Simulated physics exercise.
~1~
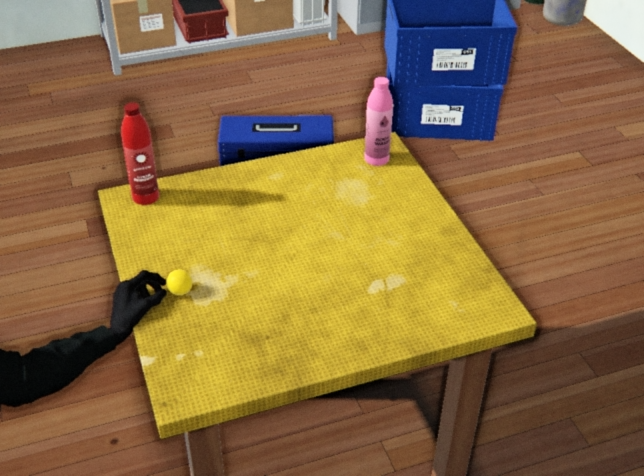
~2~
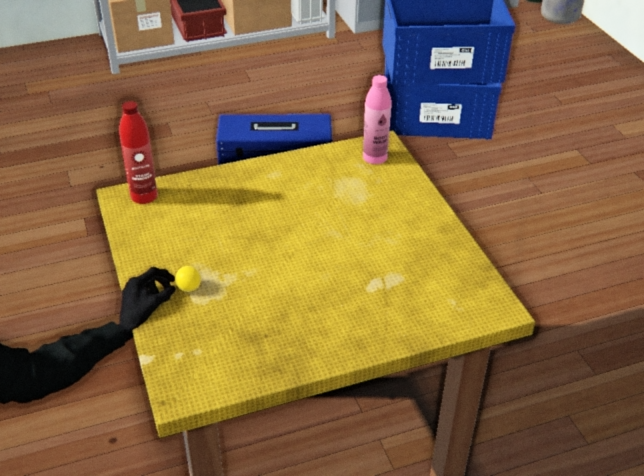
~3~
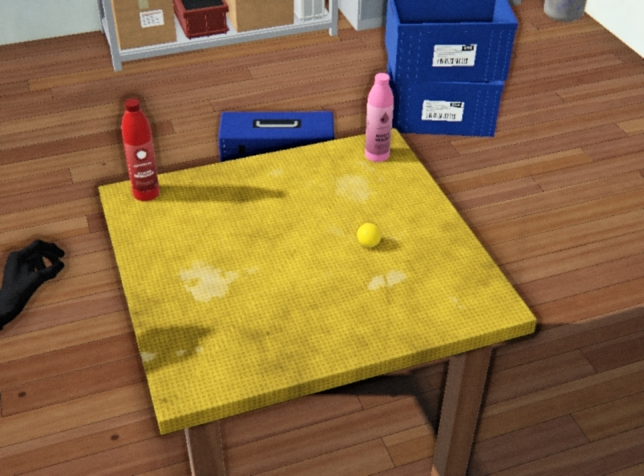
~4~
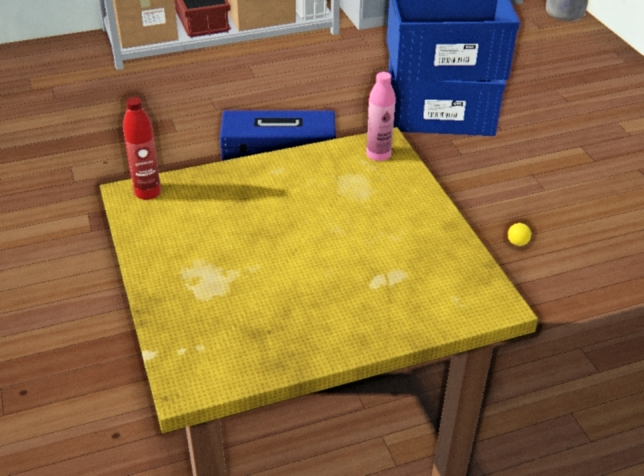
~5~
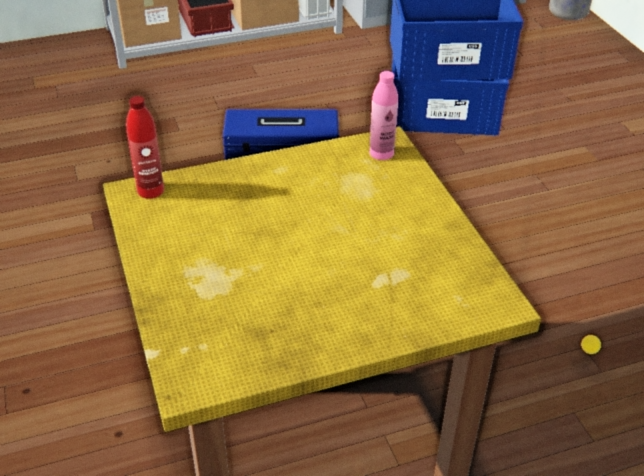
A gloved hand pushes a yellow ball rightward across the table, and it falls off.
